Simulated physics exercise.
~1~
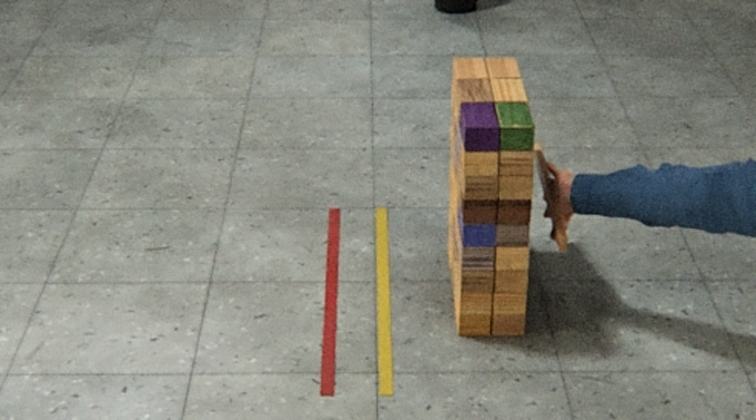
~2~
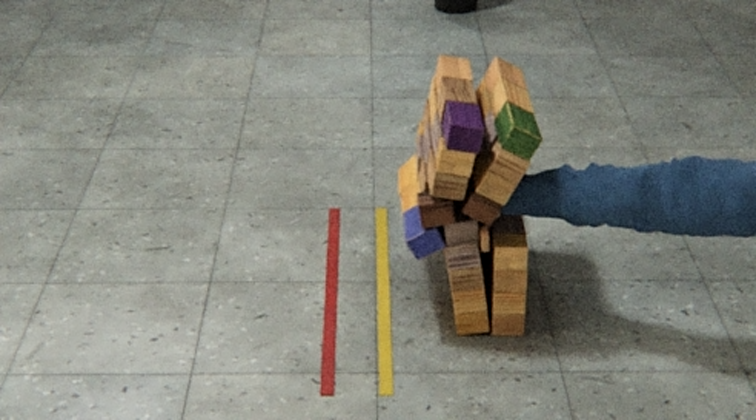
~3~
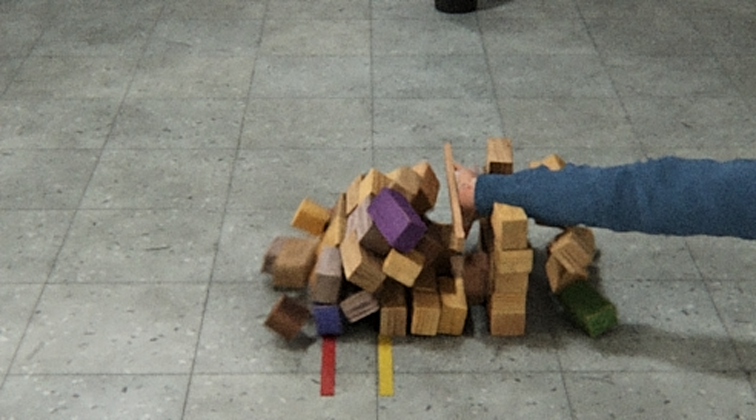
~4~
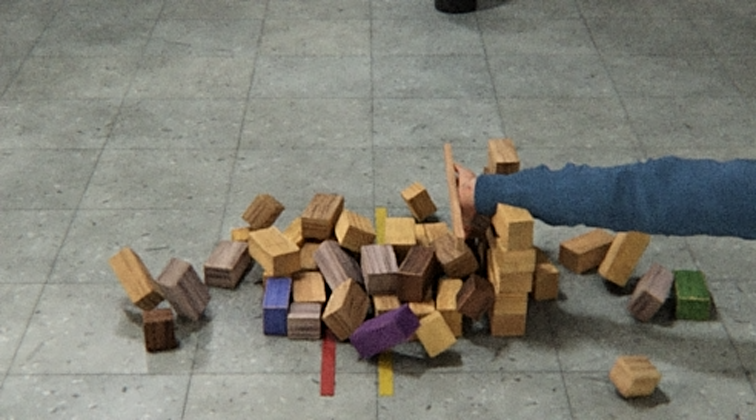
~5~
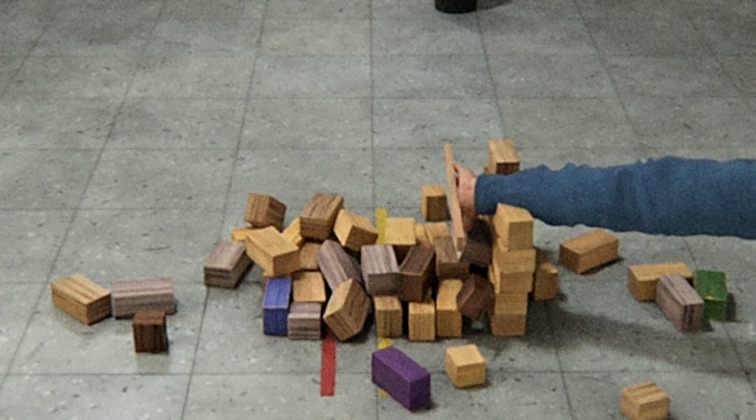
At the start, a tall stack of wooden blocks stands on a grey tiled floor, right of a red and a yellow stripe, while a blue-sleeved arm holds an upright board against its right side. The board pushes left into the stack, which buckles as its upper part breaks apart. Blocks tumble left over the stripes, while the green block drops to the right. The board stops, and the purple block rolls toward the front. Finally the blocks lie scattered, the blue one beyond the red stripe, with a short column still standing beside the arm.
